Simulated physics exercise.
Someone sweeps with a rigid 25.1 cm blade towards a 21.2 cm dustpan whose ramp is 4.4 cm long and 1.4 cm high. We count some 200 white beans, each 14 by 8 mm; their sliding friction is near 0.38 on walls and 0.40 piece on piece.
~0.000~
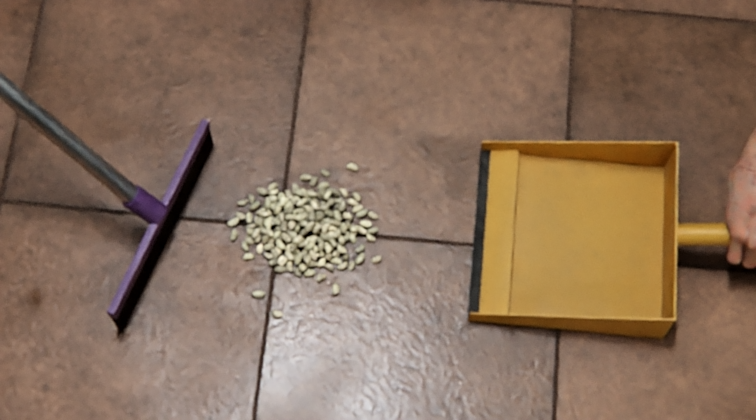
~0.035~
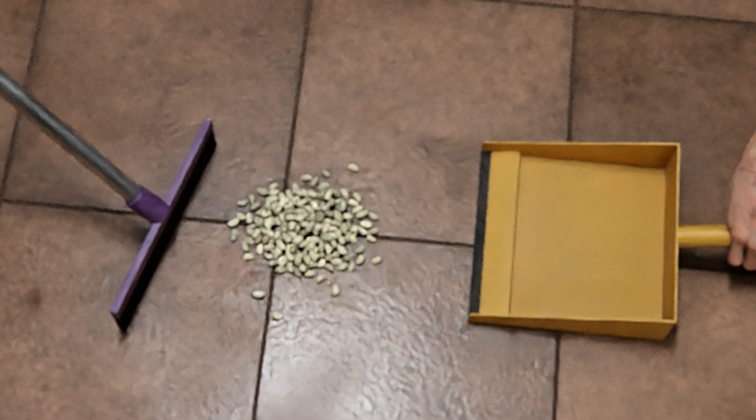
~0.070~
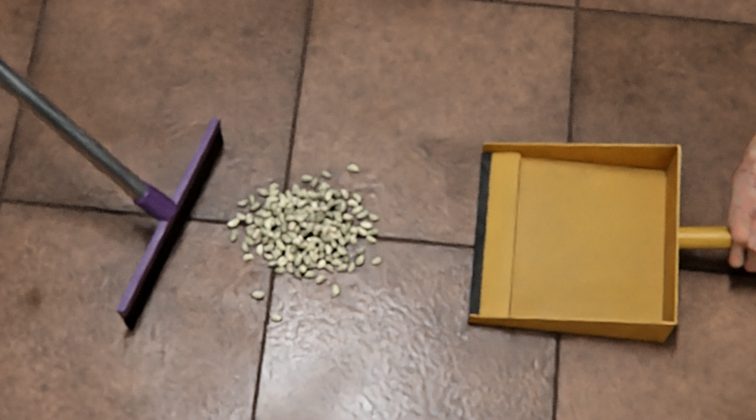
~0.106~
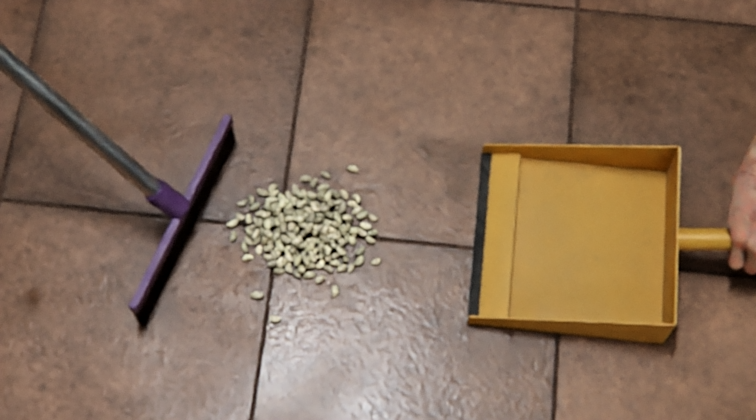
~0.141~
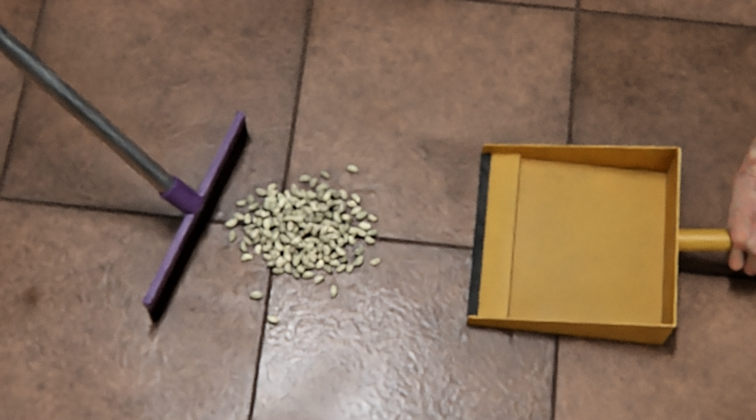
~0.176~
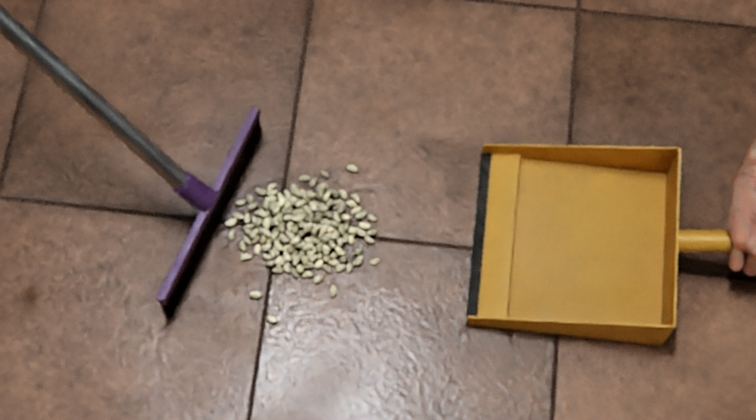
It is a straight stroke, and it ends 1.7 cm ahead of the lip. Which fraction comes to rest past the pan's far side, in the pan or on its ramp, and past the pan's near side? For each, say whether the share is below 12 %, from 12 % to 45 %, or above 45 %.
Result: Far side: Only a little; pan: Only a little; near side: Only a little.
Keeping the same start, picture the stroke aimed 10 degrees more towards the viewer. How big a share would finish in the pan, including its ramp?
Under that change, roughly 5 in a hundred.
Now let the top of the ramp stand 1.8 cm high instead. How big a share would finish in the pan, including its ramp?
0 %.
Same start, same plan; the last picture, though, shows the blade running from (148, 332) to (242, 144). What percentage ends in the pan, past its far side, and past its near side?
Pan: 15, far side: 0, near side: 30.
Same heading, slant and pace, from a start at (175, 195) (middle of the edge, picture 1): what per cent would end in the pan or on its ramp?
It would come to about 0 in a hundred.
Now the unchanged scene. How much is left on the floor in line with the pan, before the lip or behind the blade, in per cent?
Around 90 in a hundred.
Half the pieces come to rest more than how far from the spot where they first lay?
Roughly 16 cm.
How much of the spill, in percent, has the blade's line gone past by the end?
Roughly 15 percent of it.
Then, at 0.45 s, middle of the blade 18 cm from the lip; 0 % over the lip, far side 0 %, near side 0 %.
After 0.63 s, middle of the blade 10 cm from the lip; 0 % over the lip, far side 0 %, near side 5 %.
After 0.94 s, middle of the blade 5 cm from the lip; 0 % over the lip, far side 5 %, near side 5 %.
By 2.3 s all is still; far side 5 %, pan 0 %, near side 5 %, in front of the lip or behind the blade 90 %.
